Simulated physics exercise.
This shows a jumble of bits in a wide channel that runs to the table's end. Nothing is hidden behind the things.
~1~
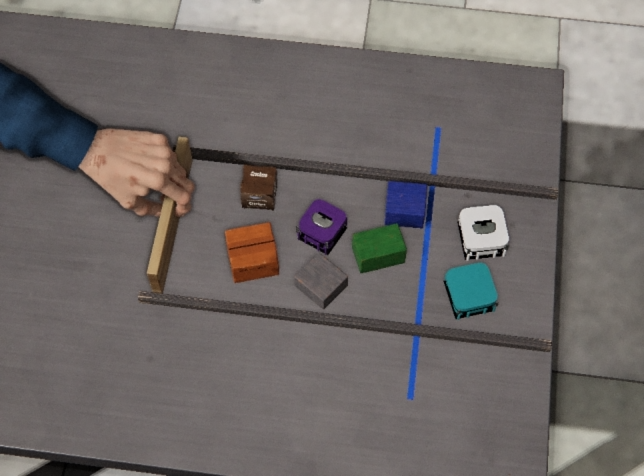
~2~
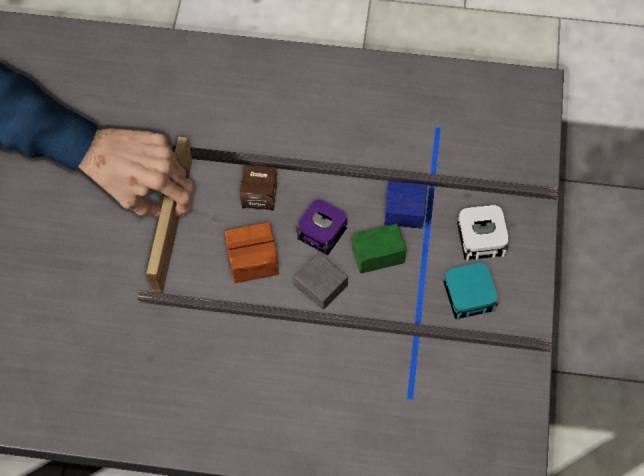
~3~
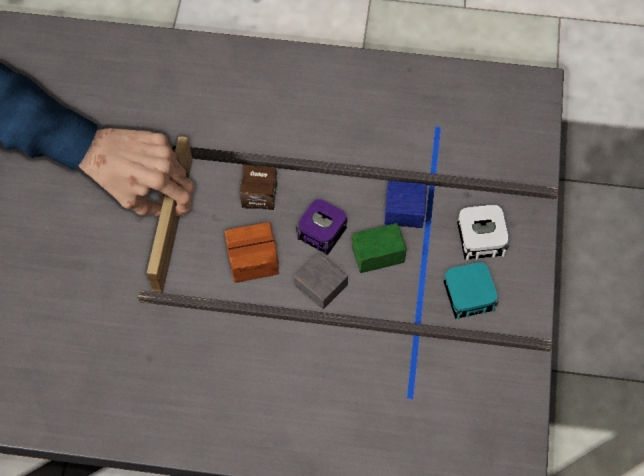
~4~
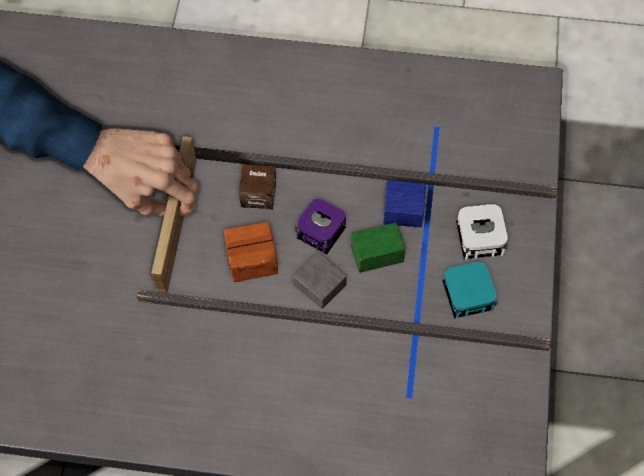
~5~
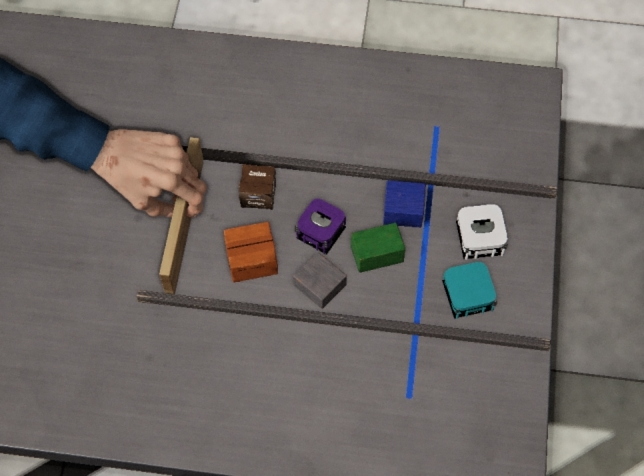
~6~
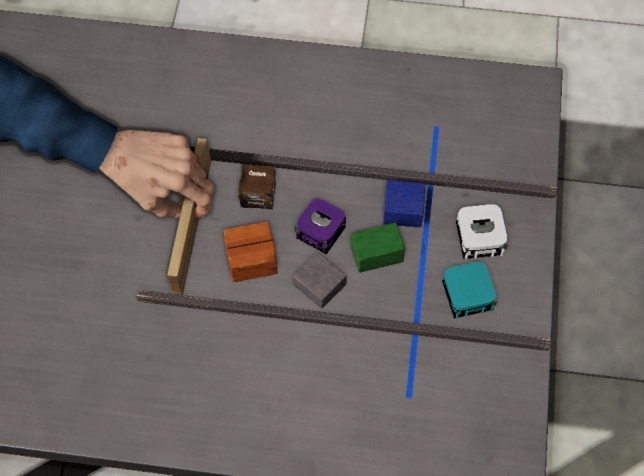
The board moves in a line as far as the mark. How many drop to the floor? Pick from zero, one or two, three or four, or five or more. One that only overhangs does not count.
Outcome: The number that fall off is zero.
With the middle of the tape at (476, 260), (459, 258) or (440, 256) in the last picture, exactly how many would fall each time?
Down on the floor: 2, 2 and 0.
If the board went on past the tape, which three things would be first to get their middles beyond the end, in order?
Earliest first: The turquoise case, the white case, the grey block.
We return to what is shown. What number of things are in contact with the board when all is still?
3 of them.
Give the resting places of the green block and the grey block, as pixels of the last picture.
The green block at (487, 252), the grey block at (486, 304).
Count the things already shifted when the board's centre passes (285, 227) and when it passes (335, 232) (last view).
First 4, then 5.
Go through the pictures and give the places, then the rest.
In the first frame, white case (483, 233); turquoise case (470, 291); blue block (406, 205); board (171, 214); tape (425, 255).
In the second frame, turquoise case (470, 291); brown box (259, 188).
In the third frame, blue block (406, 204); green block (379, 248).
In the fourth frame, white case (482, 232); orange box (251, 252).
In the fifth frame, turquoise case (469, 290); grey block (320, 280).
In the sixth frame, white case (481, 232); turquoise case (469, 290); blue block (404, 204); board (190, 216); tape (424, 254).
Early on, none off yet; white case at rest near (481, 232); turquoise case at rest near (469, 290); blue block at rest near (404, 204).
A while later, none off yet; white case at rest near (481, 232); turquoise case at rest near (469, 290); blue block travelled a little near (416, 202).
Finally, the number that fall off is zero.
